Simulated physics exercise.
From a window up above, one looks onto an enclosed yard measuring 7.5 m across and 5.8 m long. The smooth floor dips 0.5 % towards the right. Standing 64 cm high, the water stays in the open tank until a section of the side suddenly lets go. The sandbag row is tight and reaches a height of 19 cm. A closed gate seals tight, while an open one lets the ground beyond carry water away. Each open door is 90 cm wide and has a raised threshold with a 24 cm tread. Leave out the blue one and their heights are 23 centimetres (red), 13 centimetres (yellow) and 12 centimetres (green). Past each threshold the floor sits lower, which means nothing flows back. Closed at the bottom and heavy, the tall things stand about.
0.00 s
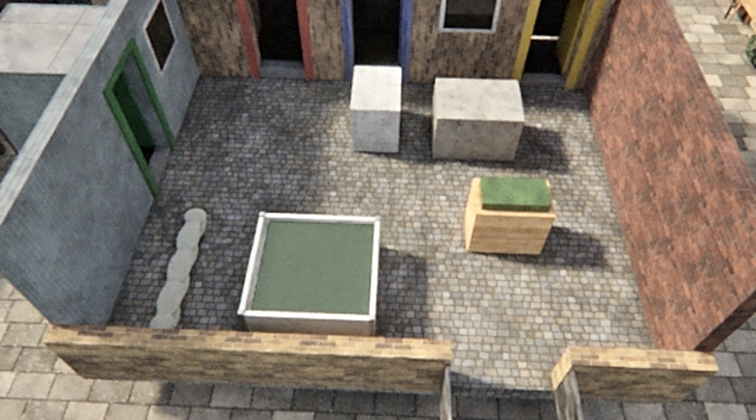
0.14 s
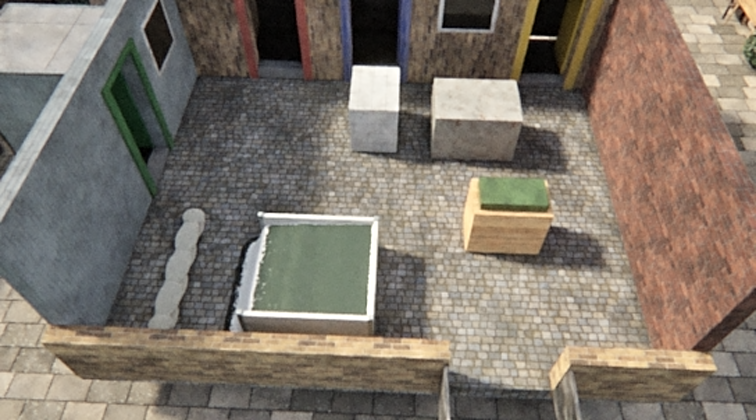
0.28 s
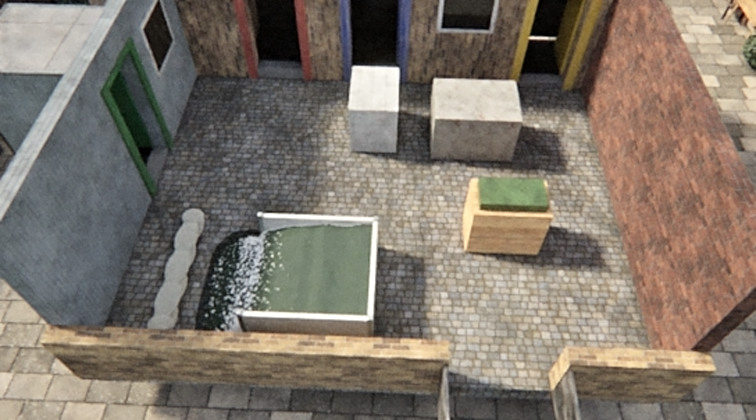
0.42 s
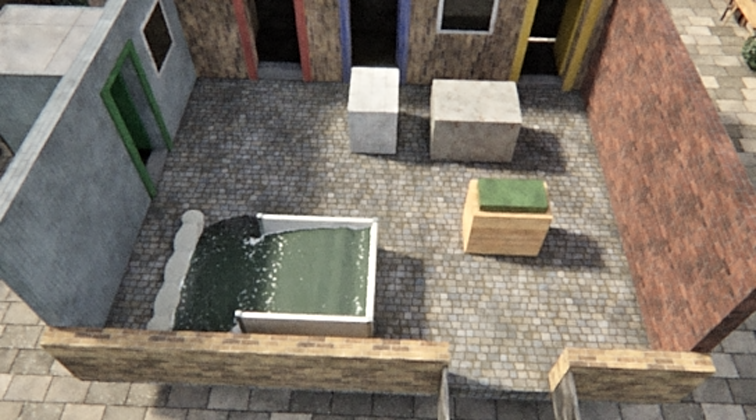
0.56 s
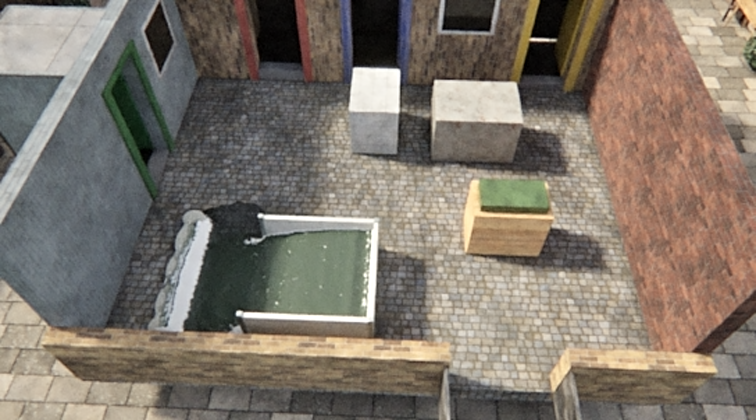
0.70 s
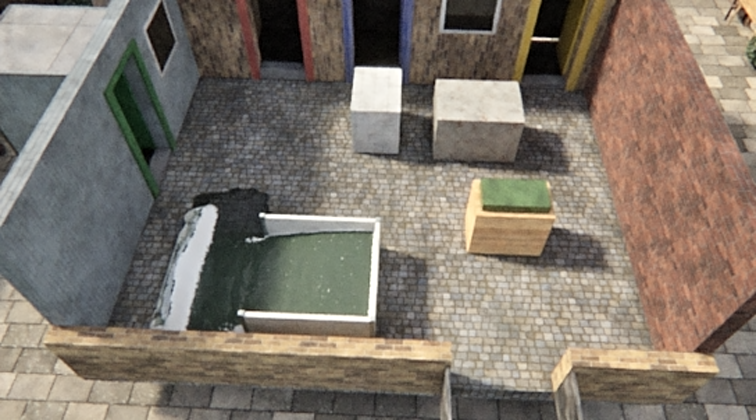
Dark green water bursts from the left side of an open, white-rimmed tank in a cobbled, walled yard, seen from high above by a nearly still camera. Green, red, blue and yellow doorways line the left and back walls, with two pale blocks behind and a green-topped wooden box at right. The water spreads left across the paving, foams white over a pale wavy strip, and widens rearward as the tank's level drops slightly.
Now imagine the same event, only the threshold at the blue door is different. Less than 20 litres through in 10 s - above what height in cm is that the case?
Above about 6 cm.
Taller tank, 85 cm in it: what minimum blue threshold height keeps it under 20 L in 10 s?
Required height: Approx. 9.0 cm.
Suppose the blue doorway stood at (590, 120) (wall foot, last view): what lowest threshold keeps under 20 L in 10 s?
Minimum: Close to 7.0 cm.
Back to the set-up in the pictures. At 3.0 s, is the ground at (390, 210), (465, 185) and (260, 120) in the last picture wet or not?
One by one: Clear, clear, drenched.
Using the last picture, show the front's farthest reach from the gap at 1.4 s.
Around pixel (194, 150).
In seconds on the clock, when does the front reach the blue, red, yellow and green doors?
It gets to blue after 3.4 s, red after 2.4 s, yellow after 6.0 s and green after 1.3 s.
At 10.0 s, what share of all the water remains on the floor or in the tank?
Around 100 percent is still there.
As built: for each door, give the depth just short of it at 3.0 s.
In cm: Blue 0, red 11, yellow 0, green 12.
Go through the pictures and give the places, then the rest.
In the first picture, the open tank at (314, 266) is whole and still, 64 cm deep; the blue door at (377, 37) is dry.
In the second picture, the gap is at (259, 279), the front 0.3 m out at a hidden place; the back of the open tank holds 64 cm.
In the third picture, the gap is at (259, 281), the front 0.7 m out at (201, 328); the back of the open tank holds 64 cm.
In the fourth picture, water pours out at (259, 283) and has run 1.1 m, to (201, 236); about 11 cm deep outside, 59 cm at the back.
In the fifth picture, the gap is at (260, 284), the front 1.5 m out at a hidden place; the back of the open tank holds 54 cm.
In the sixth picture, water pours out at (261, 283) and has run 1.9 m, to a hidden place; about 14 cm deep outside, 53 cm at the back; 3.9 m in a straight line remain to the blue door at (378, 39).
After 1.4 s water covers 20 % of the floor, deepest (44 cm) near (98, 353); it has not reached the blue door.
After 3.0 s water covers 40 % of the floor, deepest (22 cm) near (98, 353); it has not reached the blue door.
After 10.0 s water covers 85 % of the floor, deepest (9 cm) near (583, 109); 5 cm at the blue door, 0 litres in over its 25 cm threshold.
At the blue door as built, the water arrived by 3.5 s and peaked near 10 cm at 4.8 s.
With a threshold of 5 cm, 28 litres would have come in within the 10 s; with 6.5 cm, 14 litres. So under 20 litres takes about 6 cm.
